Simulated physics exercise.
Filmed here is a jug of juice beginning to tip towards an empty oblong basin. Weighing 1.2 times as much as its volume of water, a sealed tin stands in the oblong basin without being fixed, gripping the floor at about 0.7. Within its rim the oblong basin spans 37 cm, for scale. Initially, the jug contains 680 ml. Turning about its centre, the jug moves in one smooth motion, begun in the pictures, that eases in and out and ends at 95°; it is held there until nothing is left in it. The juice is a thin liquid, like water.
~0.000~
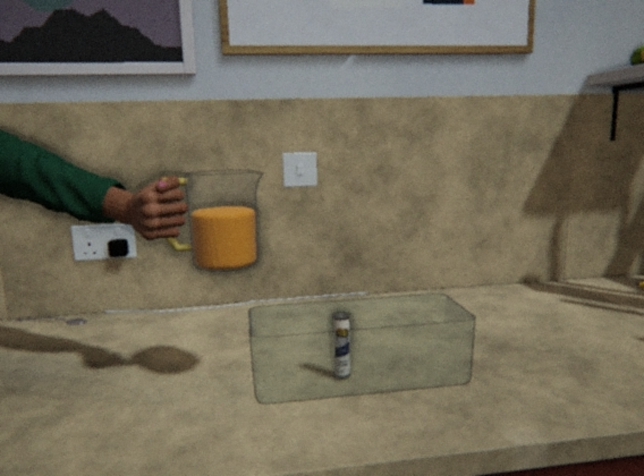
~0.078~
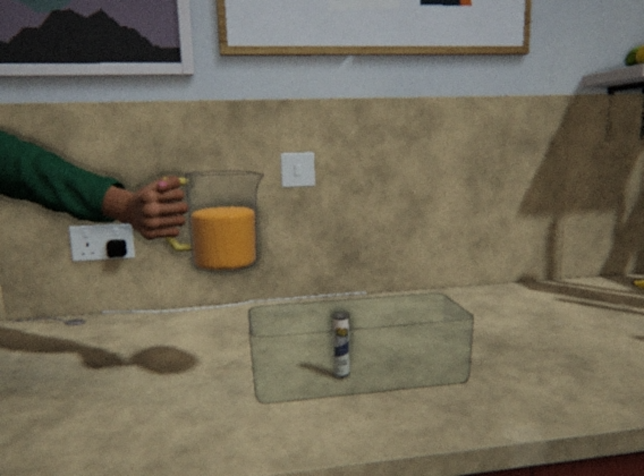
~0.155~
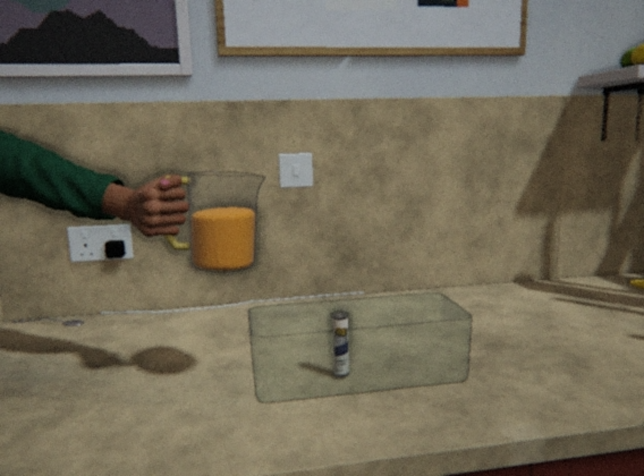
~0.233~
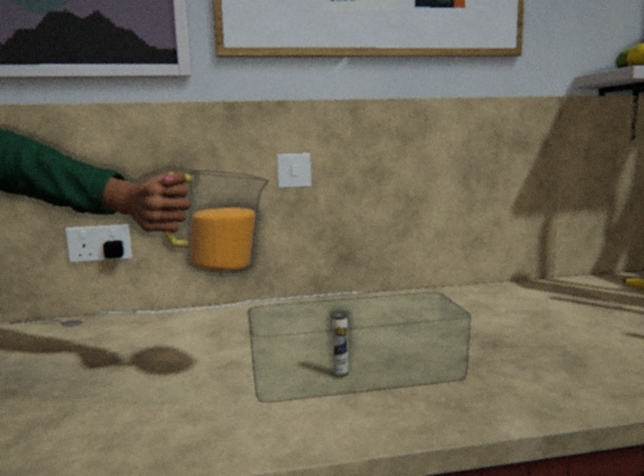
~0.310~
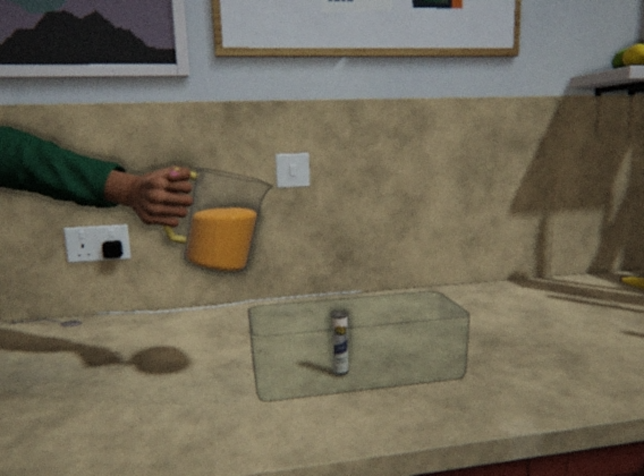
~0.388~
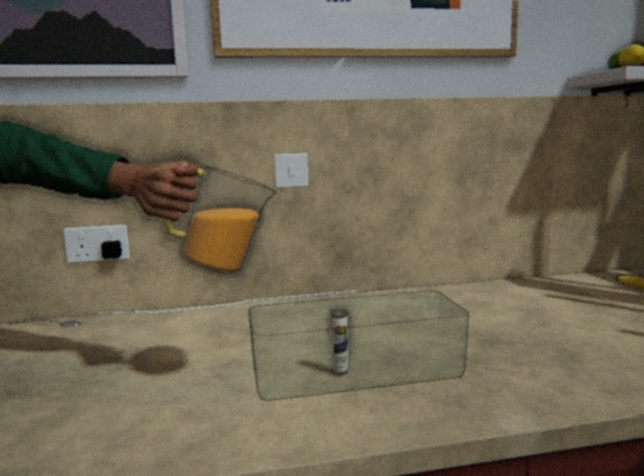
A glass jug of orange juice, held by a hand in a green sleeve, hung upright over a counter, then tilted gradually to the right above a clear basin with a small tin standing inside.
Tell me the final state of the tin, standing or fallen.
It's down.
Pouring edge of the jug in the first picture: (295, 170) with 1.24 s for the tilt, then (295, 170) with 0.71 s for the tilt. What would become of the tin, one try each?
First it stays on its base; then it stays on its base.
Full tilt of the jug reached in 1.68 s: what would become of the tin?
Result: Tin tipped over.
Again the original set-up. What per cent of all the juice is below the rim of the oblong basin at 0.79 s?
Roughly 0 percent.
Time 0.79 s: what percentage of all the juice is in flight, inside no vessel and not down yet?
Roughly 4 %.
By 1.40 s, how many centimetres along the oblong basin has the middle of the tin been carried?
9 cm, roughly.
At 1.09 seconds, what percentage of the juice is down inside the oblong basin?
Close to 22 in a hundred.
By 0.79 s the tilt is 68° and 96 per cent is still to pour; the tin stands where it began.
By 1.09 s the tilt is 92° and 54 per cent is still to pour; the tin stands 1 cm from where it began.
By 1.40 s the tilt is 95° and 17 per cent is still to pour; the tin lies on its side.
By 1.74 s the tilt is 95° and 4 per cent is still to pour; the tin lies on its side.
At rest the tin lies on its side.
